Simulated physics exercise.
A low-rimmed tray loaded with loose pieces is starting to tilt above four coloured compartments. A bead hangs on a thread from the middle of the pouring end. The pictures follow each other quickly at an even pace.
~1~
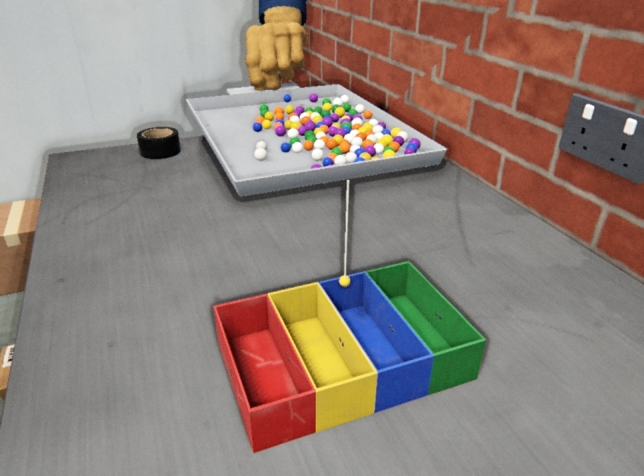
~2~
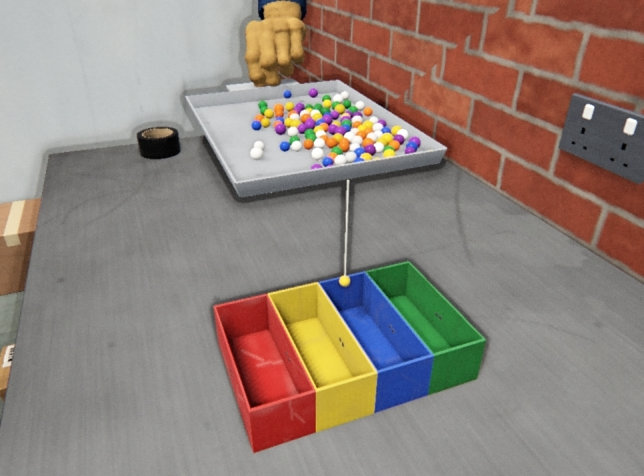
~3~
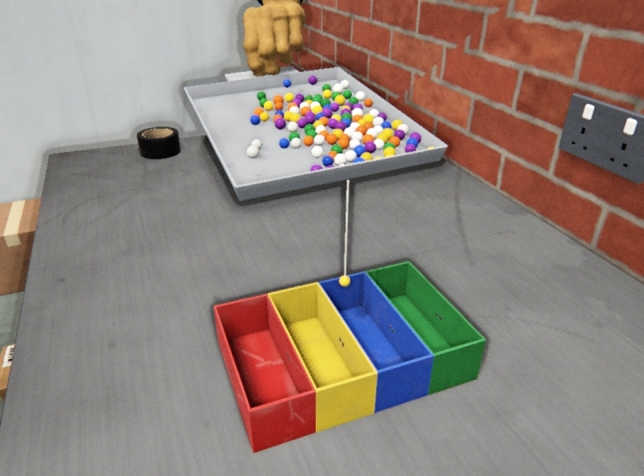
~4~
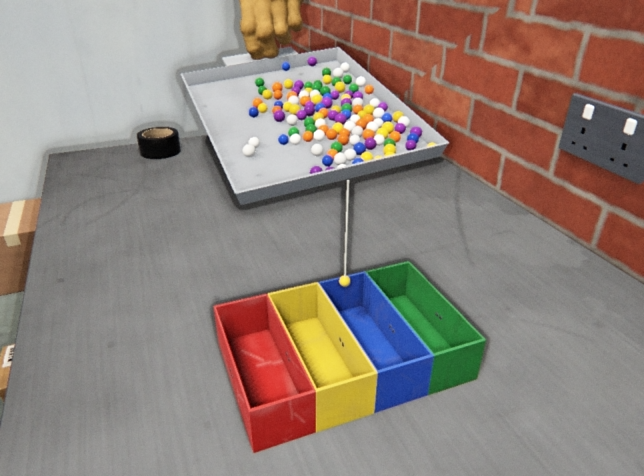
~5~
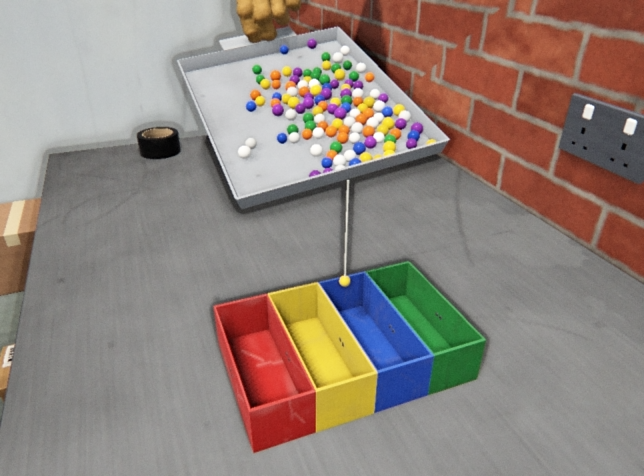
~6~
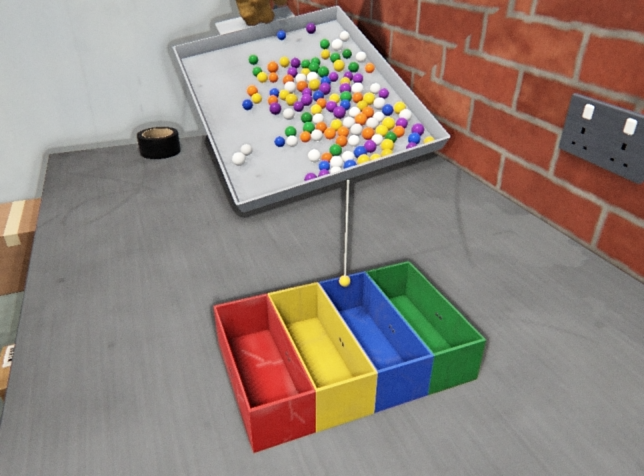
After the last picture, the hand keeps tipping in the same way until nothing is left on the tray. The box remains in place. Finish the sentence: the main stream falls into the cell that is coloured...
The main stream falls into the cell that is coloured red.
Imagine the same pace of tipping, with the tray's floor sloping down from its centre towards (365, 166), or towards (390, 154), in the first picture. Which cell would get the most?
Case 1 - the cell in green. Case 2 - the cell in green.
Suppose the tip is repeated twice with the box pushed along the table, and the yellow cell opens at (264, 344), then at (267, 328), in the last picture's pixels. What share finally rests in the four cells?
Roughly 90 %, then roughly 90 %.
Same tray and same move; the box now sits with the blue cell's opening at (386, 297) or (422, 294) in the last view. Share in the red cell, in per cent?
First position: Some 50 %; second position: Some 10 %.
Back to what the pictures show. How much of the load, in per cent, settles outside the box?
That comes to some 20 per cent.
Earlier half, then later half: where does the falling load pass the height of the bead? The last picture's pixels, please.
Half one: (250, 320), half two: (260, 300).
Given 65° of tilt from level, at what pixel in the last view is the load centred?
(276, 201).
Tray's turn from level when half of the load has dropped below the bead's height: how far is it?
Around 85° at that moment.
Just after the last frame, tray tipped steeply; roughly two thirds on the tray; about a tenth in the red cell; just a few in the yellow cell; roughly a quarter falling or outside the box.
A moment on, tray tipped past a quarter turn; about a tenth on the tray; roughly half in the red cell; about a tenth in the yellow cell; just a few in the blue cell; roughly a quarter falling or outside the box.
Further on, tray tipped past a quarter turn; roughly two thirds in the red cell; about a tenth in the yellow cell; just a few in the blue cell; roughly a quarter falling or outside the box.
When it is over, tray tipped past a quarter turn; roughly two thirds in the red cell; about a tenth in the yellow cell; just a few in the blue cell; not one in the green cell; roughly a quarter outside the box.
